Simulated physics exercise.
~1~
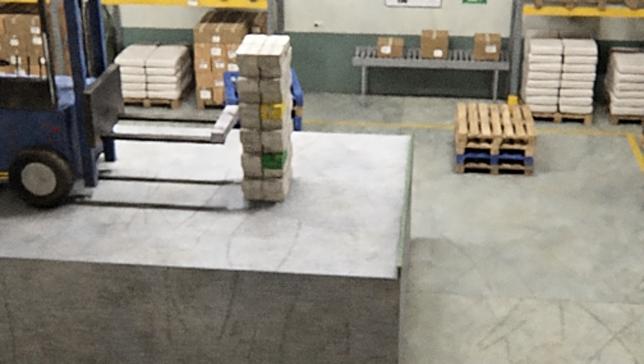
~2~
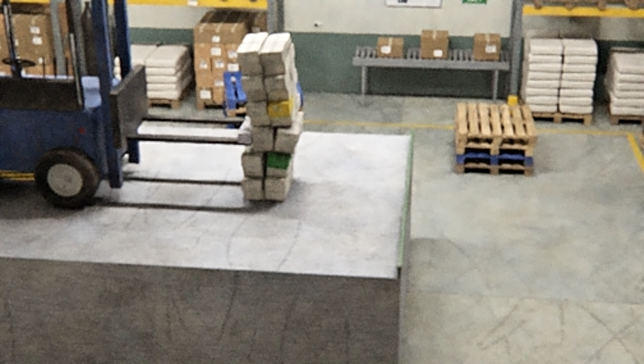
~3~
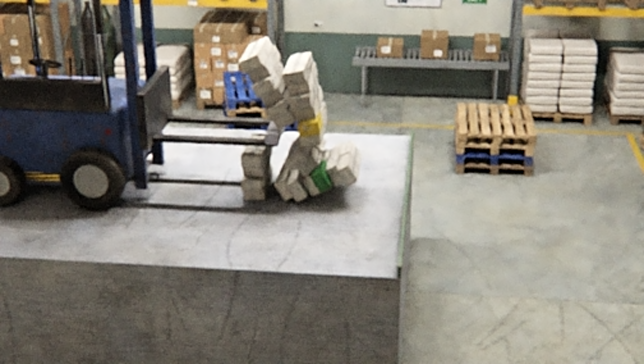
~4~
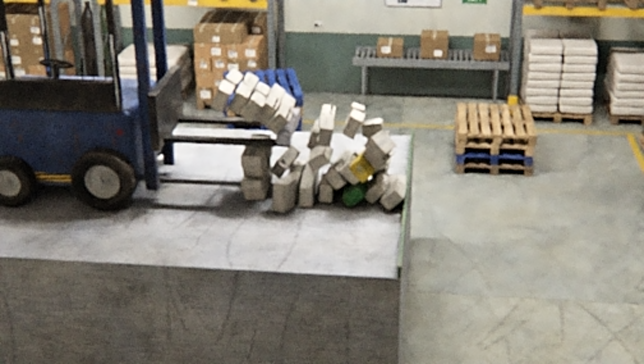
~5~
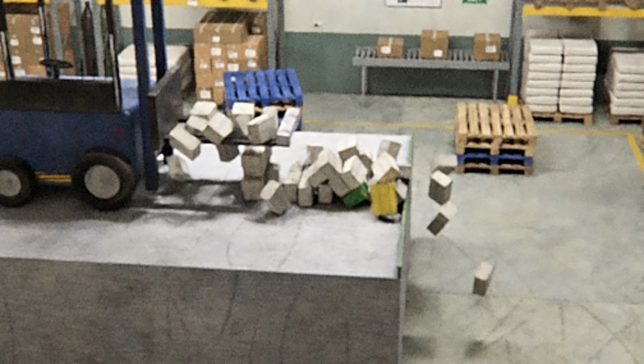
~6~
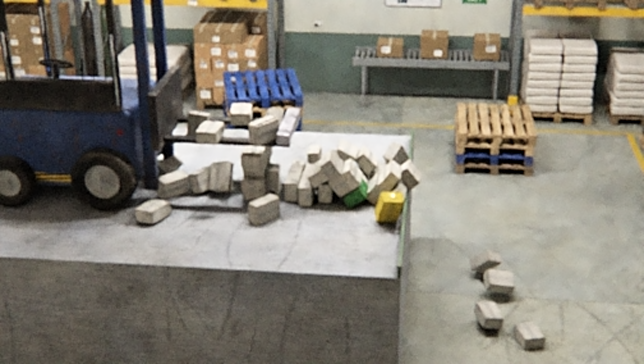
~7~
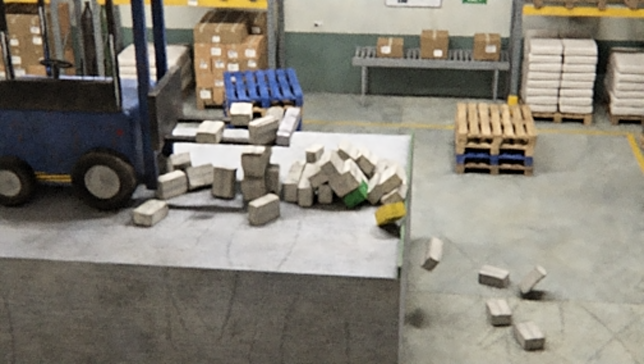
The clip opens on a warehouse platform where a blue lift truck, at left, faces a tall, loose stack of pale boxes, one marked yellow and one green. The truck drives right, and the beam on its forks pushes into the stack, shifting the upper part first. The column buckles and leans, then spills rightward into a jumbled heap as the truck stops. Some boxes tumble back around the forks, while a few drop off the right edge to the floor. The yellow box tips at the brink, and most boxes finish piled on the platform, the green one among them.
